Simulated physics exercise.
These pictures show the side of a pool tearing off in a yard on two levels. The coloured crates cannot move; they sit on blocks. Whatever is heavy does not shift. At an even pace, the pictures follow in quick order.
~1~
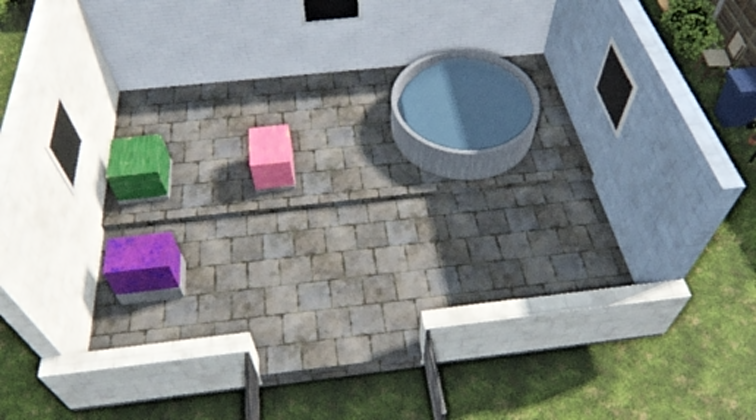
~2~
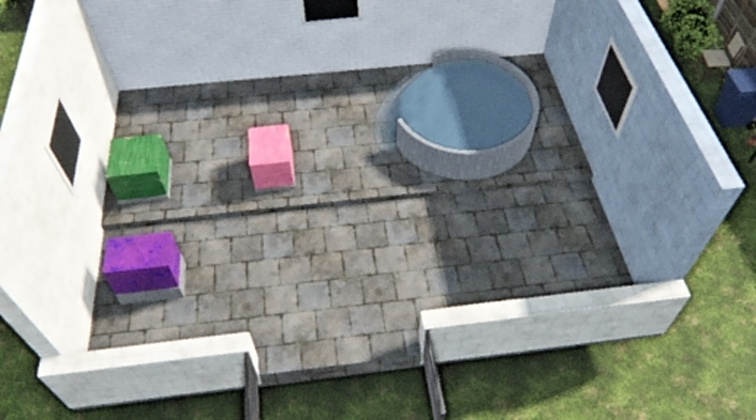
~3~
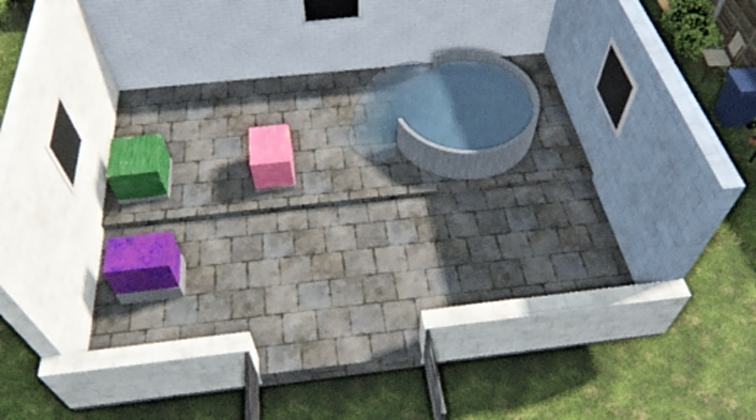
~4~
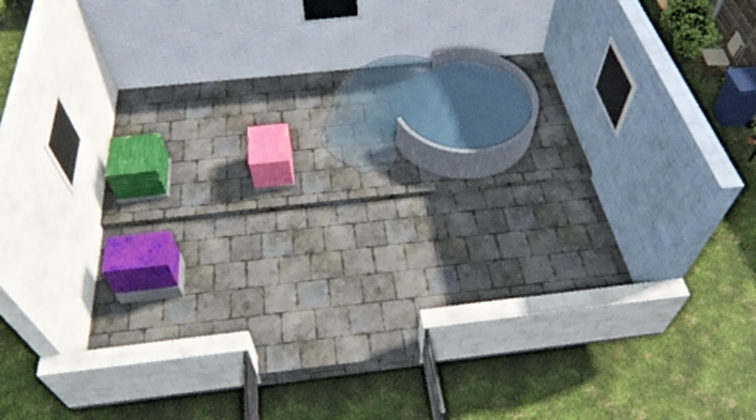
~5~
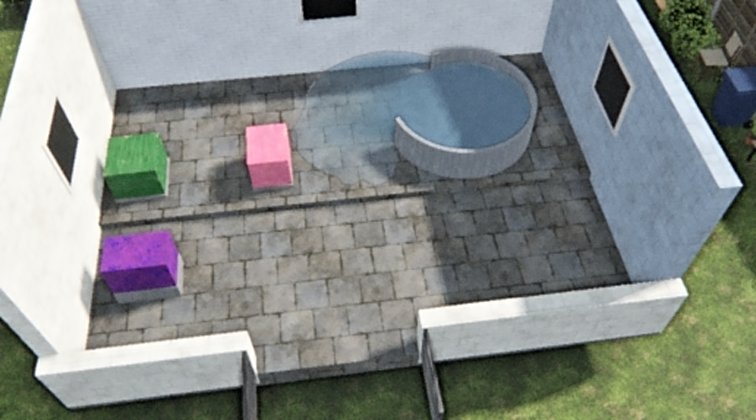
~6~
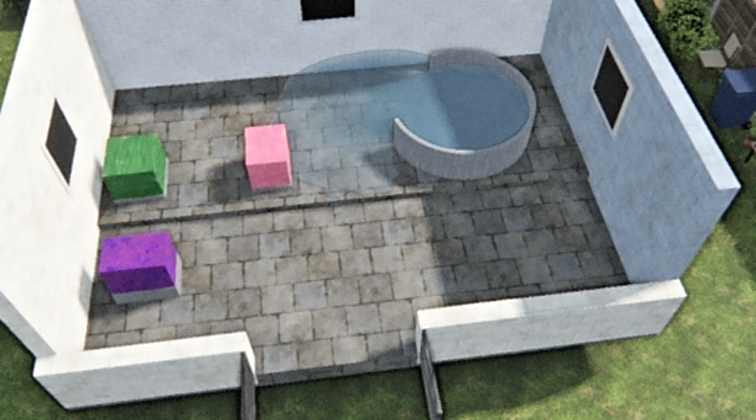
In a walled paved yard, water spreads left from a round pool's broken side.
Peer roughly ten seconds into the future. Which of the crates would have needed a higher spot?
Pink crate: Yes, it gets wet. Green crate: Yes, it gets wet. Purple crate: No, it stays dry.
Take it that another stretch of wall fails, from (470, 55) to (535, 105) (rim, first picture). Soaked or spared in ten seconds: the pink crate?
In short: The pink crate remains dry.
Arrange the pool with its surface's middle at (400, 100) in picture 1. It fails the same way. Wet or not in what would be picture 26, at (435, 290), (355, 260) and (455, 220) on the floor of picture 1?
As listed: Free of water, not flooded, not flooded.
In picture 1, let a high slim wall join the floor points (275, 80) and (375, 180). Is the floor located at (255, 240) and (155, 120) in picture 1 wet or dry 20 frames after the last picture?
In order, I'd call them bare and inundated.
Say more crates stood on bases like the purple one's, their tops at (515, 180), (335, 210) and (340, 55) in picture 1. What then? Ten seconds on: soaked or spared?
Crate by crate: Is not reached; is not reached; gets flooded.
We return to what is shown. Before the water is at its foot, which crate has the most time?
I'd pick the one in purple.
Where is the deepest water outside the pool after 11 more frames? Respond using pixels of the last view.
My best guess is roughly (116, 94).
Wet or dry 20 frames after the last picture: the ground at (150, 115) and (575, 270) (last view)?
Going in order, I'd say drenched for the first and clear for the second.
A moment on, water covers 25 % of the floor; the pink crate water round its plinth, the green crate water round its plinth, the purple crate not reached.
Next, water covers 35 % of the floor; the pink crate water round its plinth, the green crate water round its plinth, the purple crate not reached.
Then, water covers 45 % of the floor; the pink crate water round its plinth, the green crate water round its plinth, the purple crate water round its plinth.
Later, water covers 75 % of the floor; the pink crate water round its plinth, the green crate water round its plinth, the purple crate water round its plinth.
In the end, water covers 95 % of the floor; the pink crate was topped, the green crate was topped, the purple crate stayed above the water.
